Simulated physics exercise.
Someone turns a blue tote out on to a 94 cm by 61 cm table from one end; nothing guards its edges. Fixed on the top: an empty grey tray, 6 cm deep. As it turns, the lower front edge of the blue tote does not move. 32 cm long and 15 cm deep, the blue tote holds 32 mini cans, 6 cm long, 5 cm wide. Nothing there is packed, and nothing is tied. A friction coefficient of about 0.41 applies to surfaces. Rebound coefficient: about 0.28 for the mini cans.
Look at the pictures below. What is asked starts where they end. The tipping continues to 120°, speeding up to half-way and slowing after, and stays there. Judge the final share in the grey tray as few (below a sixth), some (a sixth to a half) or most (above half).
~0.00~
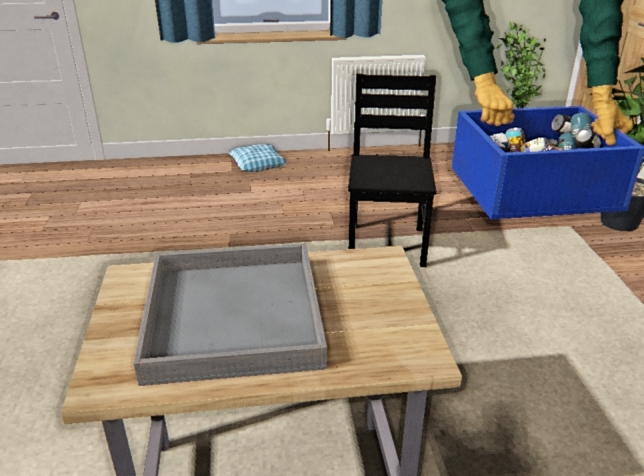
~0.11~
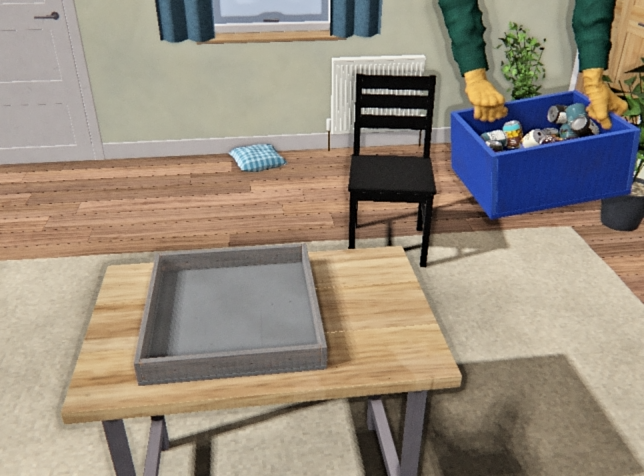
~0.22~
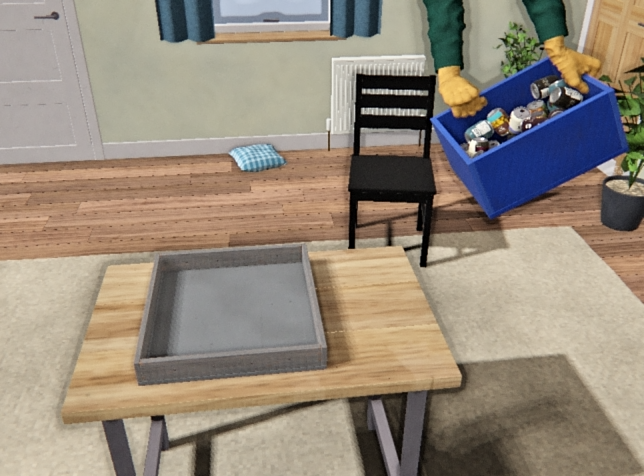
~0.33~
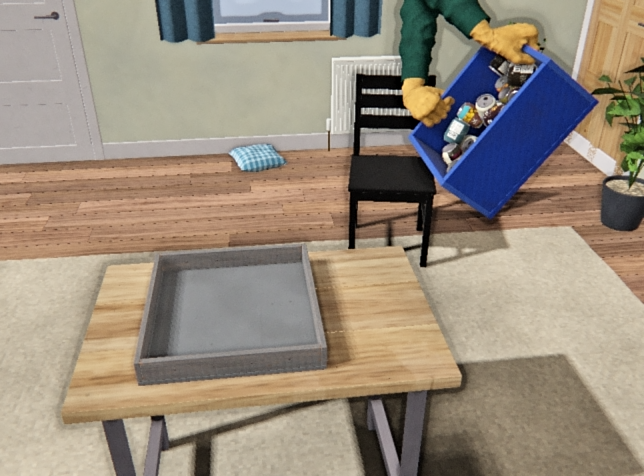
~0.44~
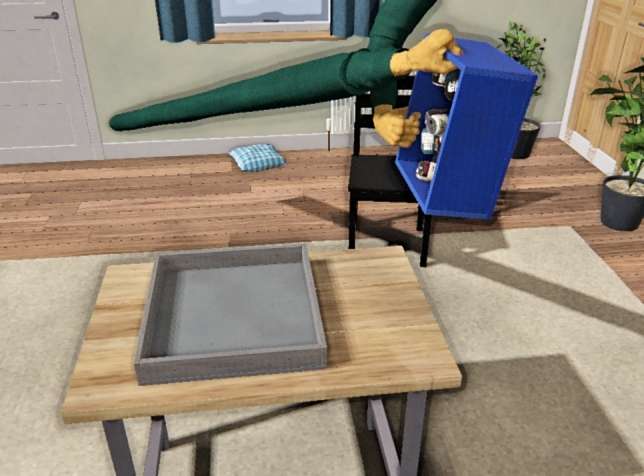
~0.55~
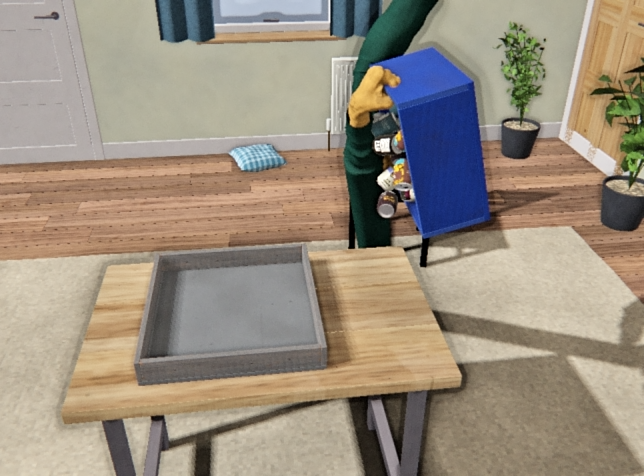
Some, a sixth to a half.
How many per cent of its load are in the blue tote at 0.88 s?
Roughly 5 percent.
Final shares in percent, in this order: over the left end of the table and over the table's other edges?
Roughly 0 % for the first place and 20 % for the second.
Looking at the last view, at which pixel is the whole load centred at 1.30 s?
You'd find the load's middle at roughly (342, 298).
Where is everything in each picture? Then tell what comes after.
In the first frame (each is followed by its nearest rim corner in this view), blue tote, (506, 154); grey tray, (140, 361); 0° from level; none out.
In the second frame, blue tote, (497, 154); 8° from level.
In the third frame, blue tote, (472, 161); 27° from level.
In the fourth frame, blue tote, (444, 180); 54° from level.
In the fifth frame, blue tote, (426, 208); 81° from level.
In the sixth frame, blue tote, (422, 233); grey tray, (140, 361); 104° from level; 2 out, the lowest can at (388, 205).
After 0.88 s, tilt 120°; 1 still in the blue tote, 8 in the grey tray, 18 on the table top outside the tray and 5 in the air.
After 1.30 s, tilt 120°; 9 in the grey tray, 22 on the table top outside the tray and 1 over the table's other edges.
After 1.89 s, tilt 120°; 9 in the grey tray, 17 on the table top outside the tray and 6 over the table's other edges.
Final count (at 2.64 s), 9 in the grey tray, 16 on the table top outside the tray and 7 over the table's other edges. Asked share, 9 of 32, 28 per cent.
